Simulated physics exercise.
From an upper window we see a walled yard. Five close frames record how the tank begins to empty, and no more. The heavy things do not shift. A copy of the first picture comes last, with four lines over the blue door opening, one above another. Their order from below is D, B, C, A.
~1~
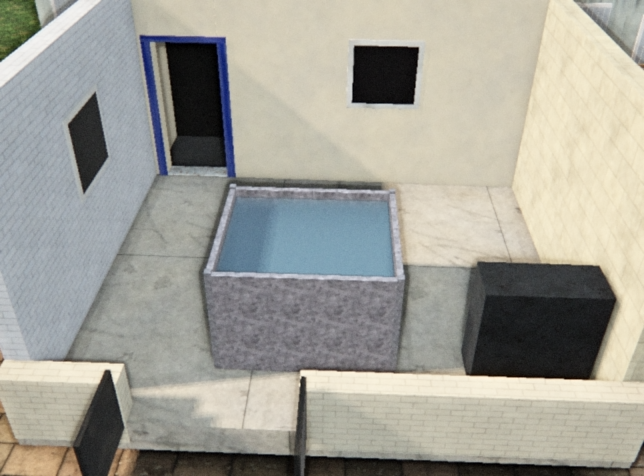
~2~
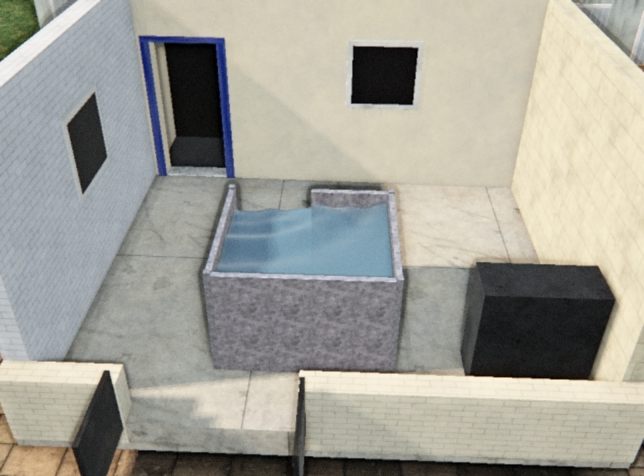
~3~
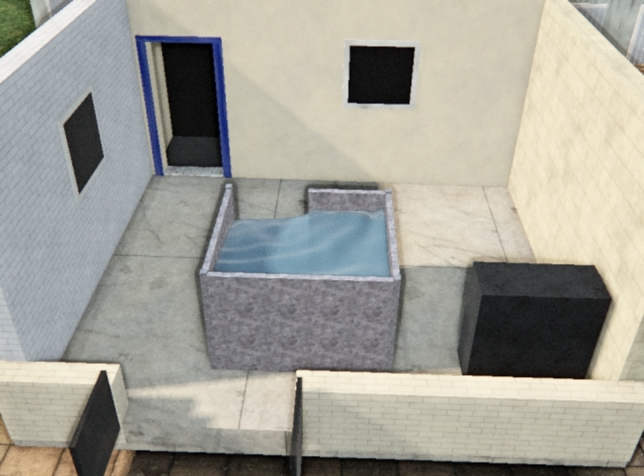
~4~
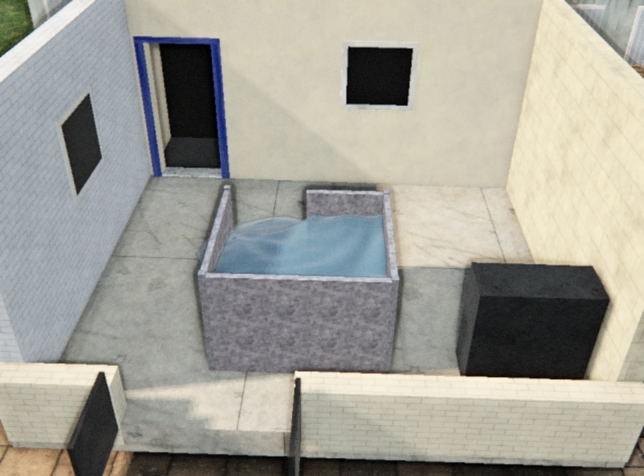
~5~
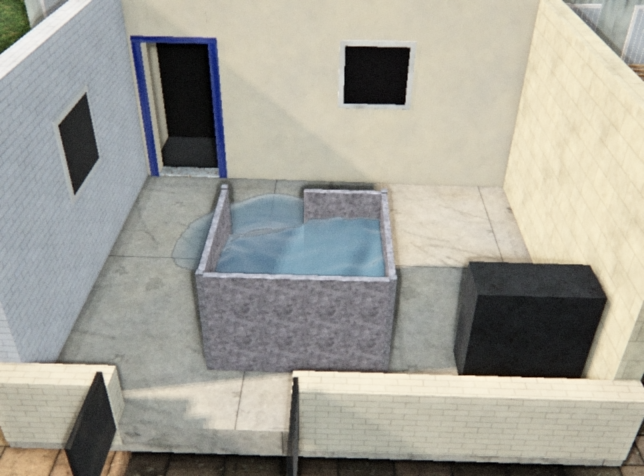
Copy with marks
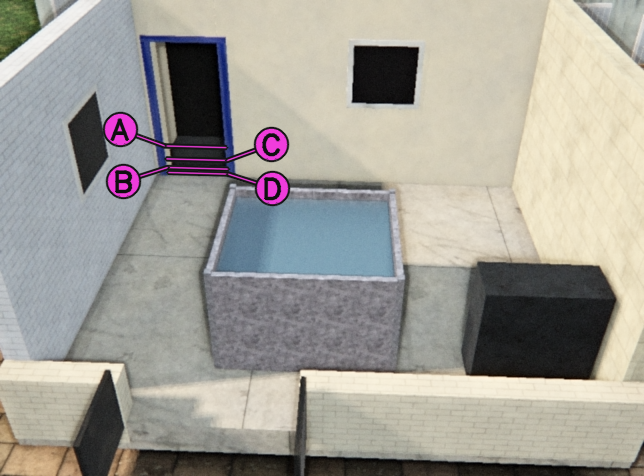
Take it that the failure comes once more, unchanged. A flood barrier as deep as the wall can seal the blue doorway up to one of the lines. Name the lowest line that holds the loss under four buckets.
Height A just does it.
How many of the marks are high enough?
One of them.
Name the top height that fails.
C it is.
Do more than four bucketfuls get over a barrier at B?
Yes.
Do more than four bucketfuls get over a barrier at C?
Yes.
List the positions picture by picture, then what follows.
The first frame shows water in the tank at rest, its middle at (309, 236); foot of the blue doorway at (198, 176); open gate at (212, 363).
In the second frame, water covers 2 % of the ground, its front hidden from here.
In the third frame, water covers 4 % of the ground, its front hidden from here.
In the fourth frame, water covers 8 % of the ground, its front hidden from here.
The fifth frame shows front seen at (271, 195), 16 % of the ground wet.
On the marked copy, A at (195, 146); B at (197, 168); C at (196, 159); D at (198, 173); from the bottom up D, B, C, A.
If A is chosen, a splash gets over, under a bucket.
If B is chosen, dozens of bucketfuls pour in.
If C is chosen, about 8 bucketfuls get in.
If D is chosen, dozens of bucketfuls pour in.
